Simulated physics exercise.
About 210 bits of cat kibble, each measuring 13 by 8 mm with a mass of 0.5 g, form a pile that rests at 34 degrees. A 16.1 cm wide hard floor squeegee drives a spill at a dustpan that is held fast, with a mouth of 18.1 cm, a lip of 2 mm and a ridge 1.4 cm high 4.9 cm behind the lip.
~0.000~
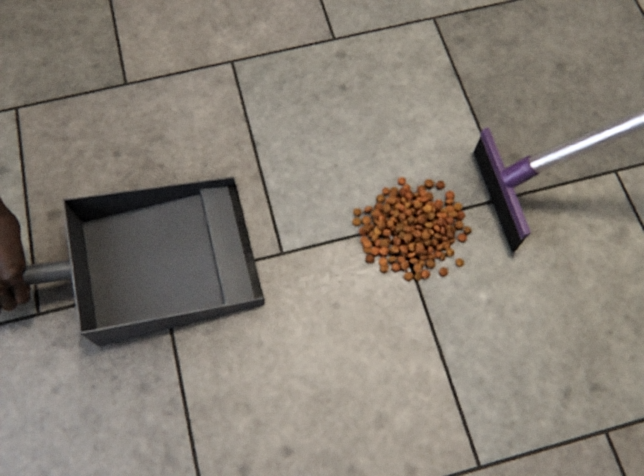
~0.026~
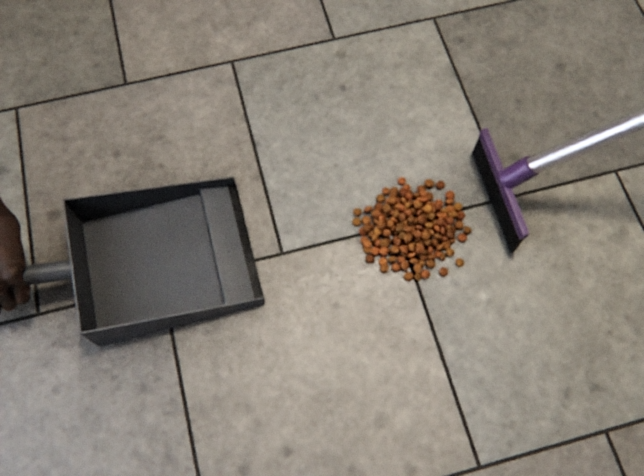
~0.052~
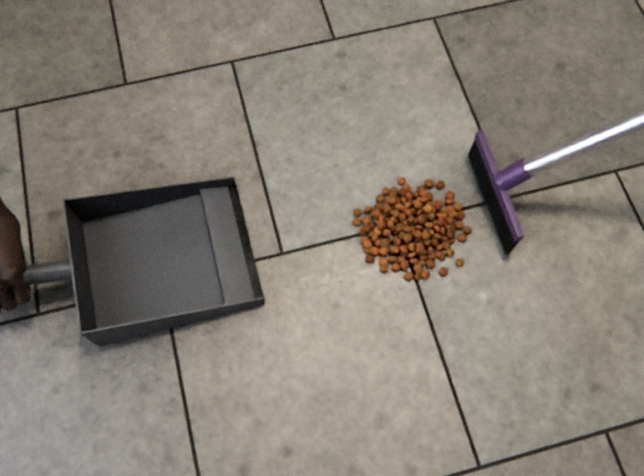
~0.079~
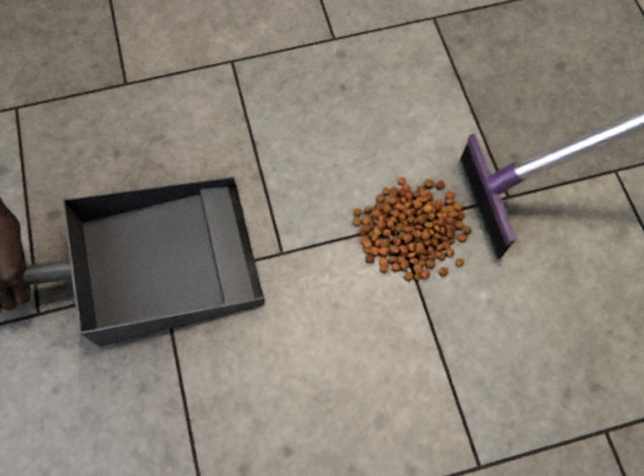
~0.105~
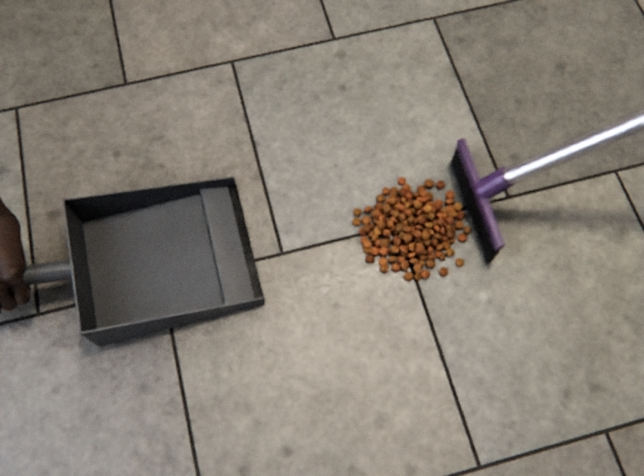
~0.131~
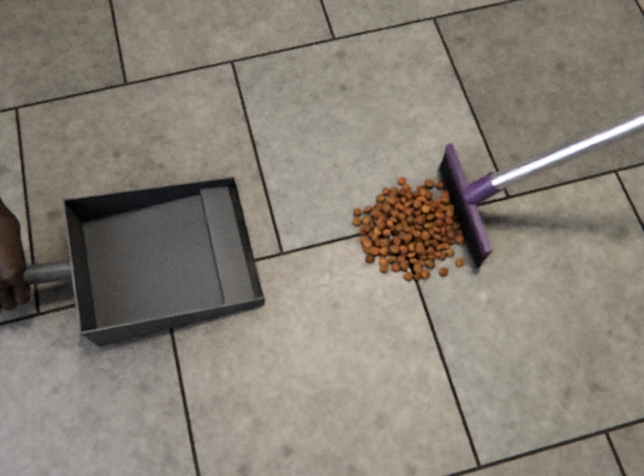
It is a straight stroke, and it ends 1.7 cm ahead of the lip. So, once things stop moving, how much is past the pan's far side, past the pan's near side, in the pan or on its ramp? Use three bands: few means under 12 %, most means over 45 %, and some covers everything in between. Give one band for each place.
Past the pan's far side: Few, past the pan's near side: Some, in the pan or on its ramp: Some.
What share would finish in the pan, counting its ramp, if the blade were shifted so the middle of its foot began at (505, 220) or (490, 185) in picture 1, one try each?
Some 20 and 40 per cent.
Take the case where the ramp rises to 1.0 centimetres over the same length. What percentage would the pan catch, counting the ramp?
That would give something like 35 per cent.
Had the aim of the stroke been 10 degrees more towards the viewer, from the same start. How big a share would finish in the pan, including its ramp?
Result: Close to 5 %, ramp counted.
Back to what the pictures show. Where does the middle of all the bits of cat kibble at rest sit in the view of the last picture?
Approximately (248, 281) in the last picture.
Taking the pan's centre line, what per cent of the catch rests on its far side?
I'd put it at around 10 per cent.
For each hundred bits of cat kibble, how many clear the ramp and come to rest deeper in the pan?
I'd put it near 5 per cent.
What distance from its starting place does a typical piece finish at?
The figure is about 24 cm.
After 0.33 s, middle of the blade 15 cm from the lip; 0 % over the lip, far side 0 %, near side 20 %.
After 0.47 s, middle of the blade 6 cm from the lip; 0 % over the lip, far side 0 %, near side 35 %.
Then, at 0.73 s, middle of the blade 2 cm from the lip; 30 % over the lip, far side 0 %, near side 35 %.
In the end, at 1.3 s, far side 0 %, near side 35 %, pan 30 %, in front of the lip or behind the blade 30 %.
